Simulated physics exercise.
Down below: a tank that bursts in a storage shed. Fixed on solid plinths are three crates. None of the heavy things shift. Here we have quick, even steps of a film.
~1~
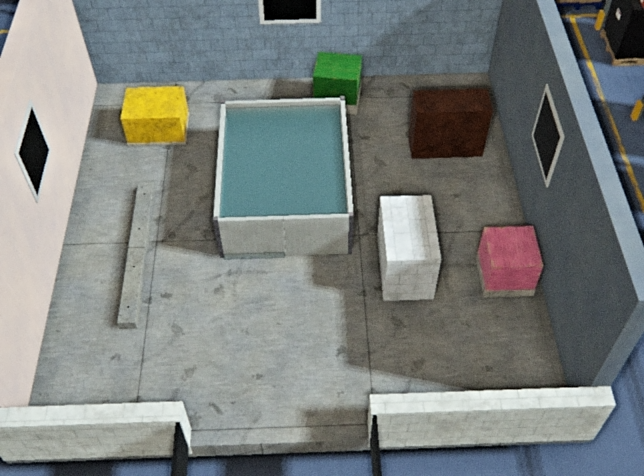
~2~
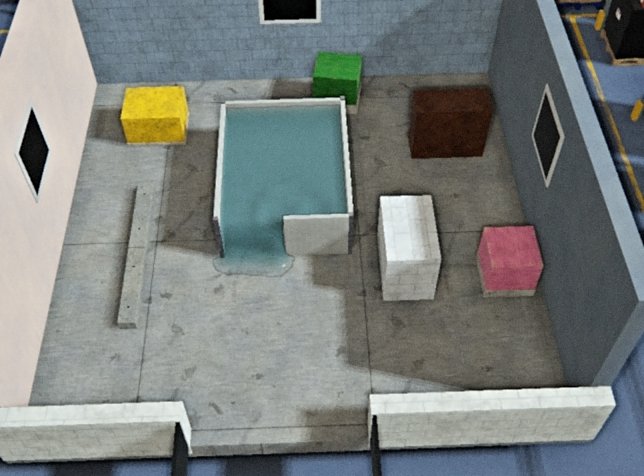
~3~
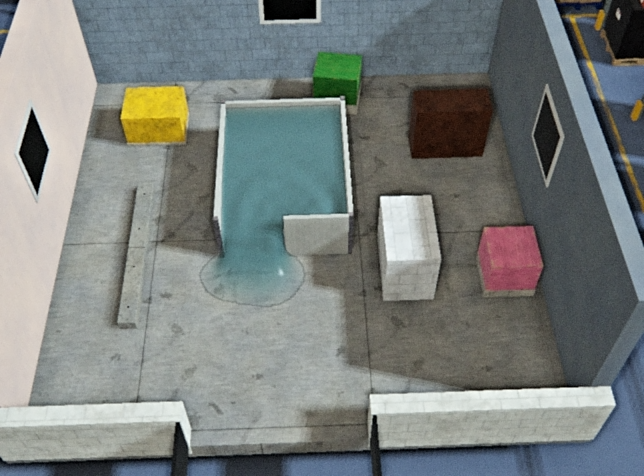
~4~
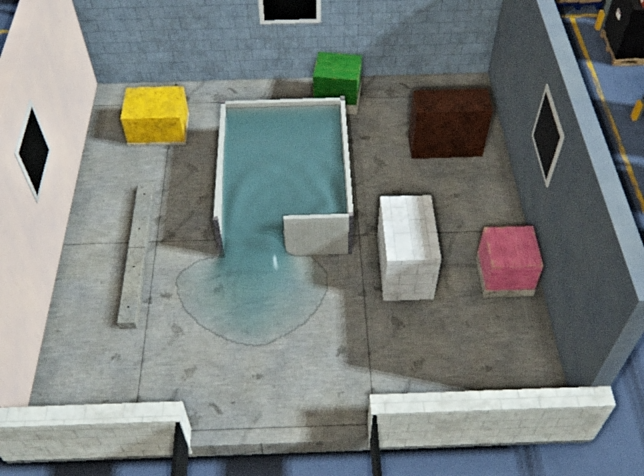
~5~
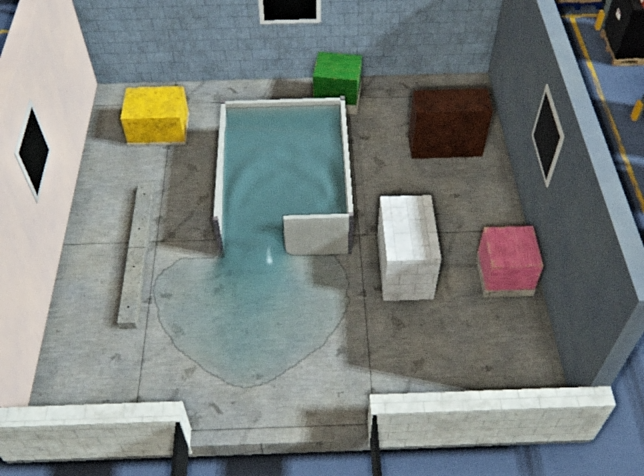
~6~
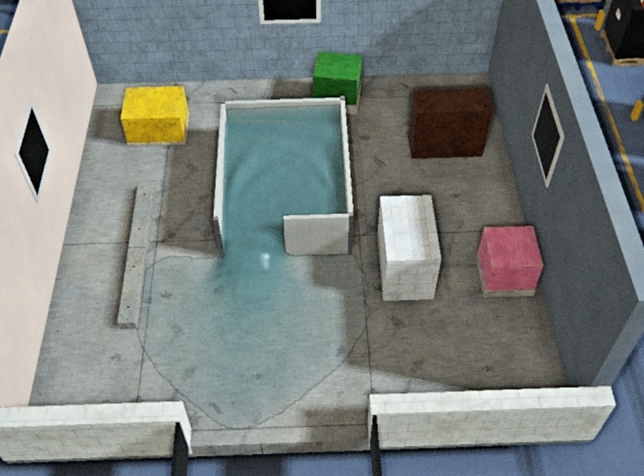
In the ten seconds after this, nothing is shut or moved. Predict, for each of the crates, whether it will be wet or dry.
Result: The yellow crate gets dampened by the water. The pink crate avoids any dampness from the water. The green crate avoids any dampness from the water.
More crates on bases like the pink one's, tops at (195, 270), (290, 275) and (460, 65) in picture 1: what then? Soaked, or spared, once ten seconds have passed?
Is reached, then is reached, then stays clear.
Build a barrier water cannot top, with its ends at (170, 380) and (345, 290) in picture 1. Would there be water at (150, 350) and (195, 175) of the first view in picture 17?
In order, I'd call them inundated and bare.
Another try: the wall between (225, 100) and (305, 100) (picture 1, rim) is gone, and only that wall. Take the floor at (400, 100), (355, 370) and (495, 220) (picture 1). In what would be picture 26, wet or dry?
Sodden, then spared, then sodden.
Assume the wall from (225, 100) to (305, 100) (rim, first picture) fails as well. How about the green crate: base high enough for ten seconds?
Note: Green crate gets reached.
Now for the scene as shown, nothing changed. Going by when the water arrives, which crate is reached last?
I'd say the green-painted one is last.
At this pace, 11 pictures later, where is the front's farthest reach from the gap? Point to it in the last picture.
About (542, 415).
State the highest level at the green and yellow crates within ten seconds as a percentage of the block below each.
I'd put it at some 50 % for one and some 210 % for the other, in that order.
A moment on, water covers 25 % of the floor; the yellow crate not reached, the pink crate not reached, the green crate not reached.
Next, water covers 30 % of the floor; the yellow crate not reached, the pink crate not reached, the green crate not reached.
Then, water covers 40 % of the floor; the yellow crate not reached, the pink crate not reached, the green crate not reached.
Later, water covers 55 % of the floor; the yellow crate water round its plinth, the pink crate water round its plinth, the green crate not reached.
In the end, water covers 75 % of the floor; the yellow crate was topped, the pink crate stayed above the water, the green crate stayed above the water.
